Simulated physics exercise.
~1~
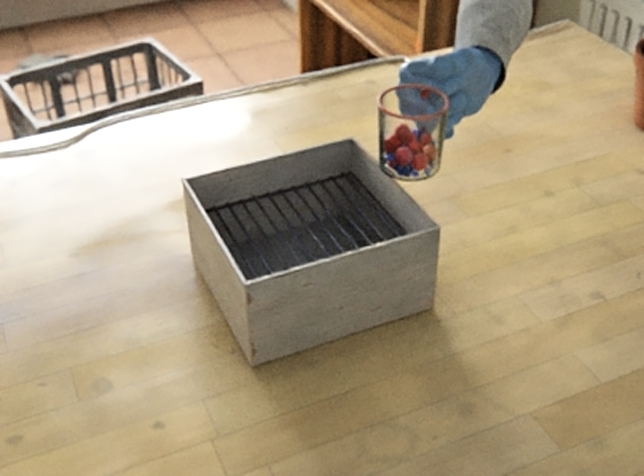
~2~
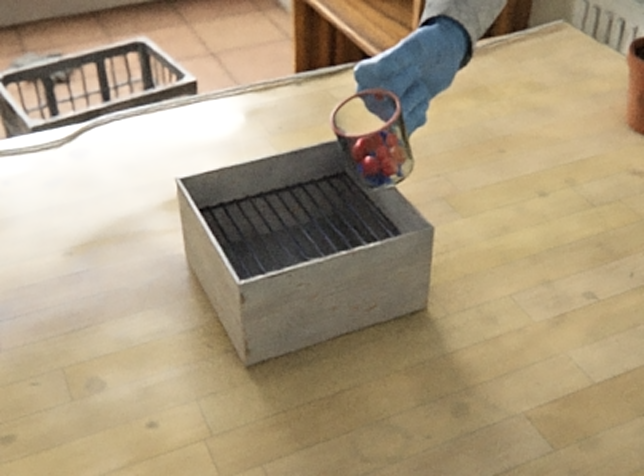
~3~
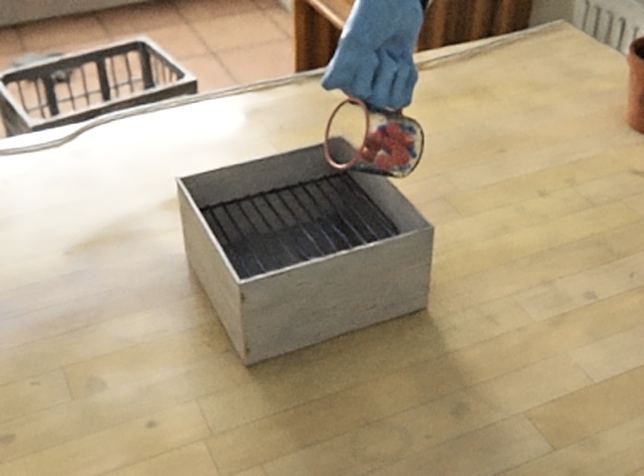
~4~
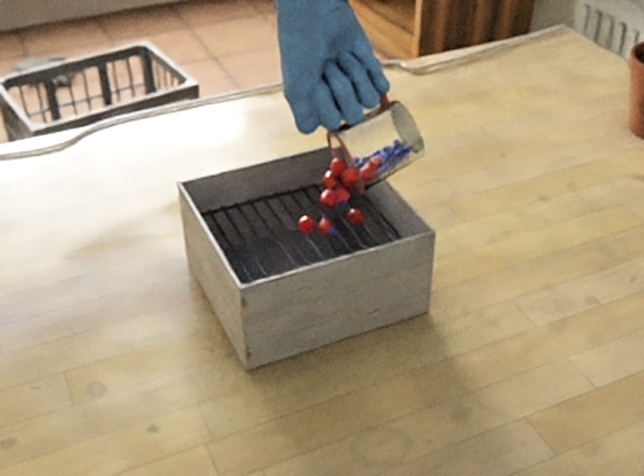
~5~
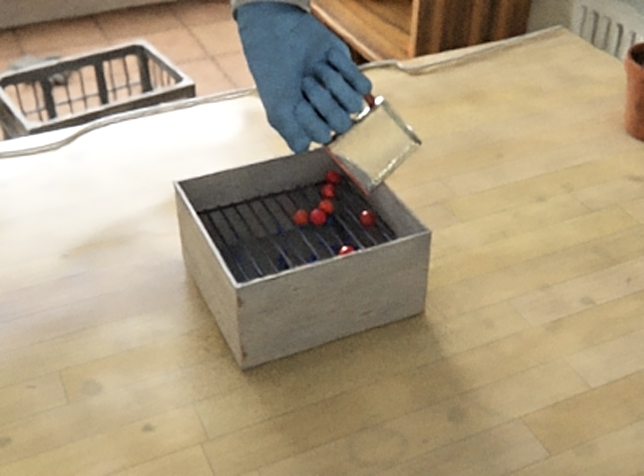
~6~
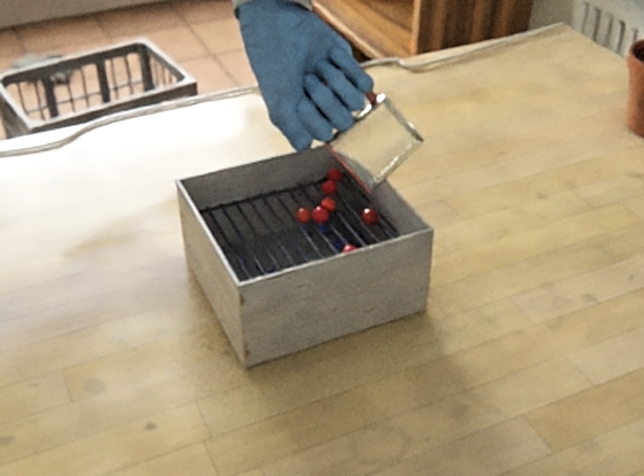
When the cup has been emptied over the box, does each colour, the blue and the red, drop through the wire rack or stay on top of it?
The blue pieces drop through the gaps and end up under the rack. The red balls are all held on top of the wires.
